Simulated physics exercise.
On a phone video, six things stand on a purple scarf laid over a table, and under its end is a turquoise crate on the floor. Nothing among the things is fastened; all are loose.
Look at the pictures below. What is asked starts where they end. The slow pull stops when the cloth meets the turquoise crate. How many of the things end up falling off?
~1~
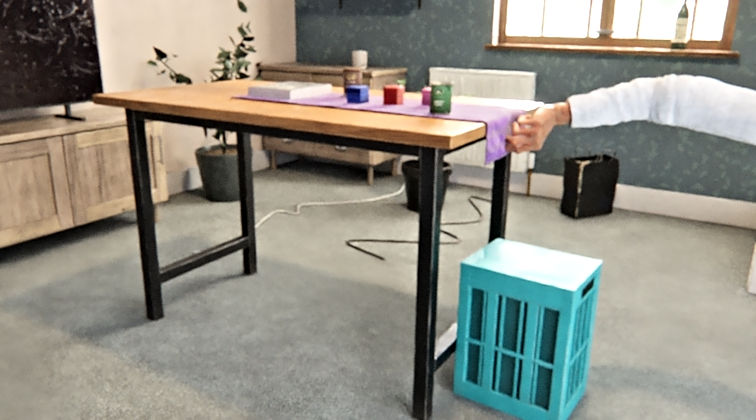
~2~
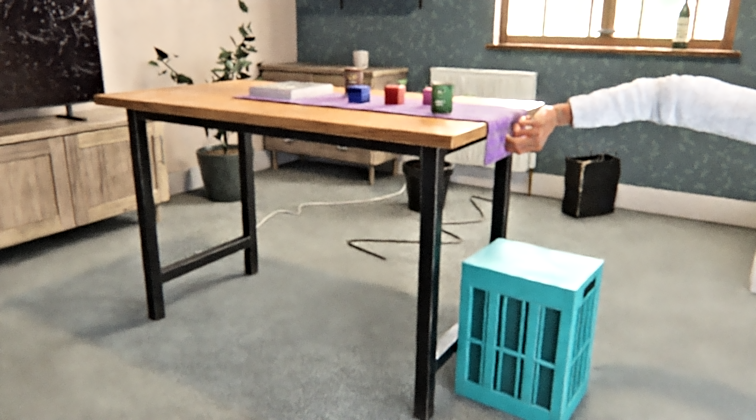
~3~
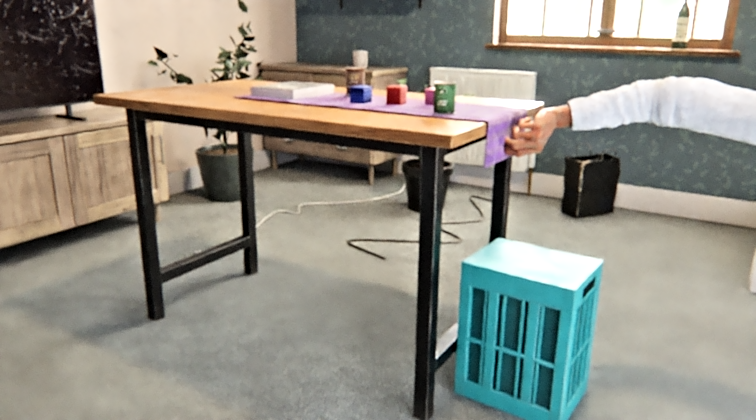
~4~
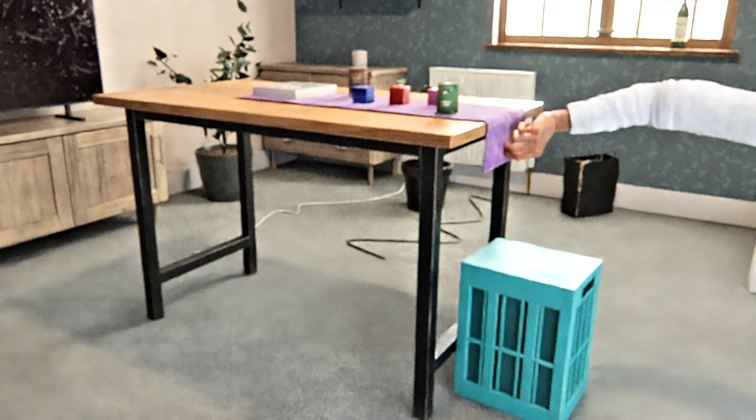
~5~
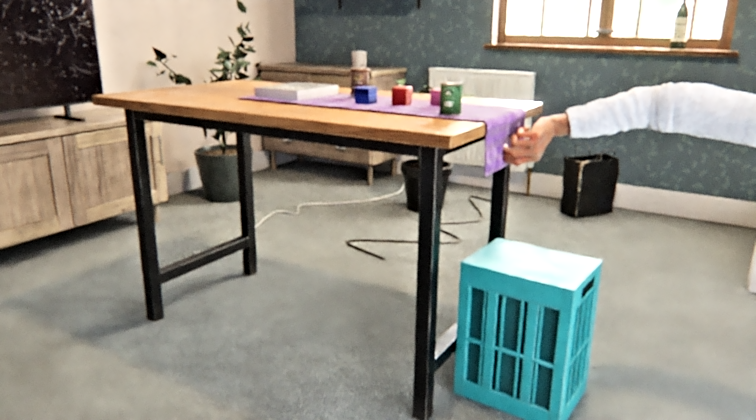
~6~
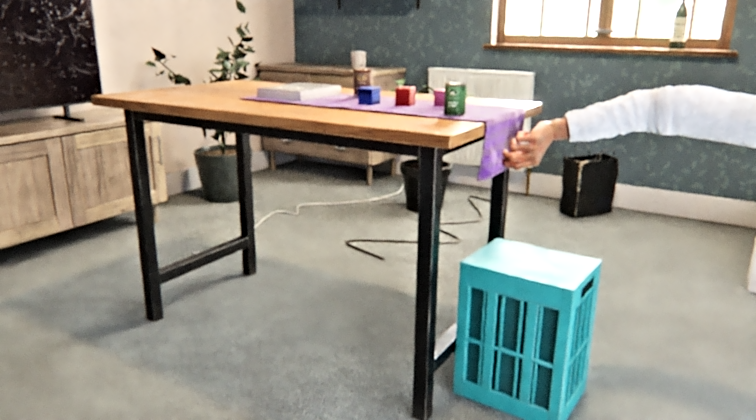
Two things are going to come down.
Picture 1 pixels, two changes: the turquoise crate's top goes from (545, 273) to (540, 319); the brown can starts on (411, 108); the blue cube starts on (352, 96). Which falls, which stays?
The brown can comes down; the blue cube stays on.
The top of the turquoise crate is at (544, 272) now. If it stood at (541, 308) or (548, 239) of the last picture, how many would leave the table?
We'd see 3, then 1.
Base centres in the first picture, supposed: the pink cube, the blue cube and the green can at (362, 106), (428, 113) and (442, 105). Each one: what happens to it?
The pink cube stays aboard, the blue cube is lost, the green can is lost.
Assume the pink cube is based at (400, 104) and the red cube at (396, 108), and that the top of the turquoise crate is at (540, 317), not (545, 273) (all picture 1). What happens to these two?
Pink cube: Off. Red cube: Off.
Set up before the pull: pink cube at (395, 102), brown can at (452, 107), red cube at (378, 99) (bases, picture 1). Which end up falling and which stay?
Pink cube kept, brown can dropped, red cube kept.
Early on, hem near (502, 191); all still up.
Midway, hem near (501, 220); green can gone.
Near the end, hem on the crate; green can and pink cube gone.
Finally, hem on the crate; green can and pink cube gone. Over the edge go two.
